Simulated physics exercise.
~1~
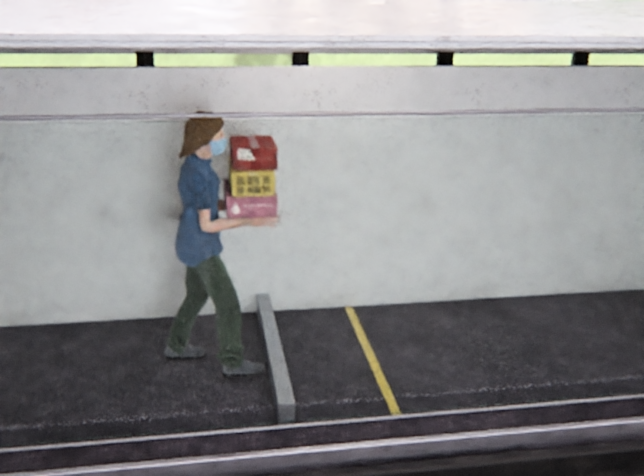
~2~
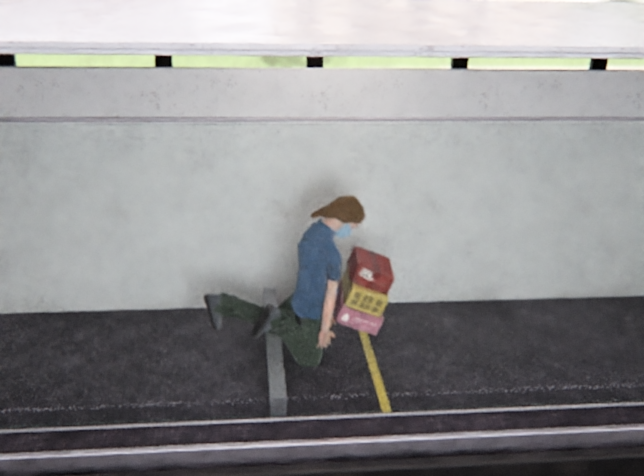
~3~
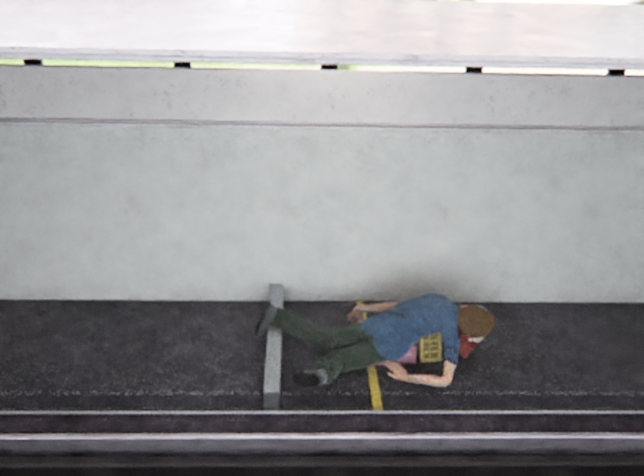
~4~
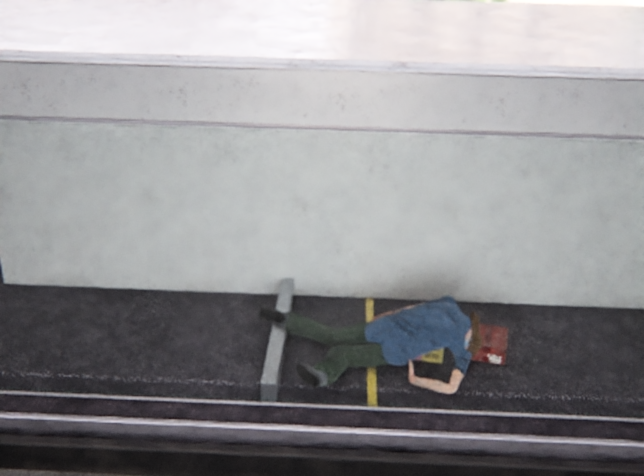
A masked person carrying a red, yellow and pink stack of boxes tripped over a low grey rail and toppled forward to the right, ending face down across the yellow line, sprawled over the boxes with the red one by the head.
